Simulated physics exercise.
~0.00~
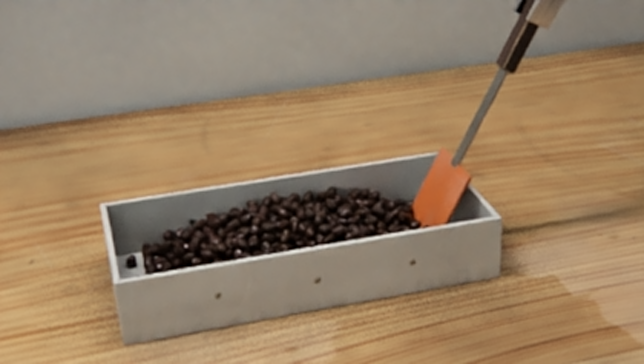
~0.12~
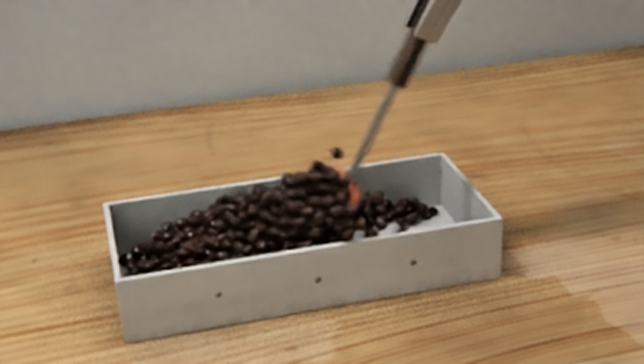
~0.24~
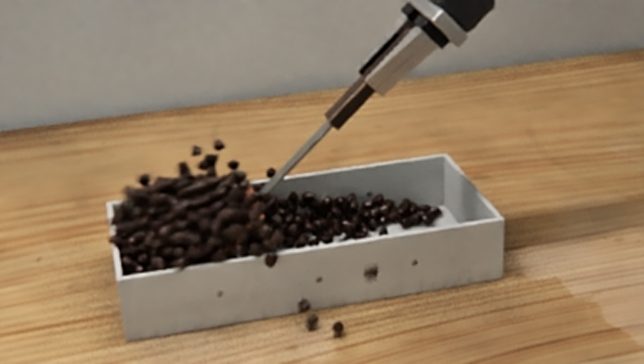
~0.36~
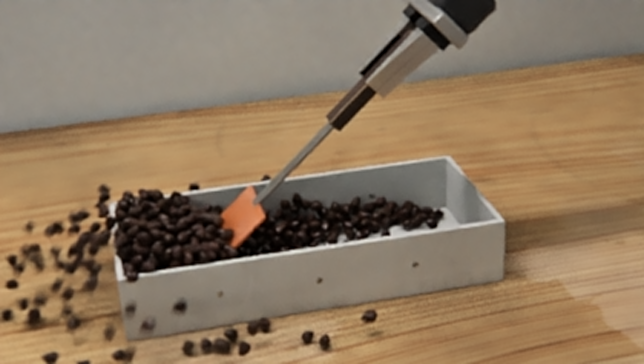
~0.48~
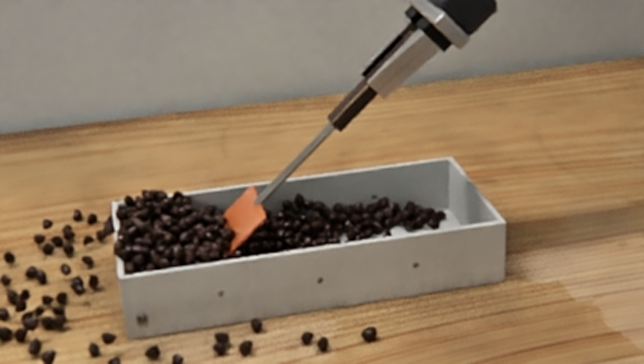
On a wooden table, a robot arm's orange spatula swept dark beans leftward through a pale trough, heaping them at the left end until some spilled over the edges, and it finished resting against the pile with scattered beans lying outside.
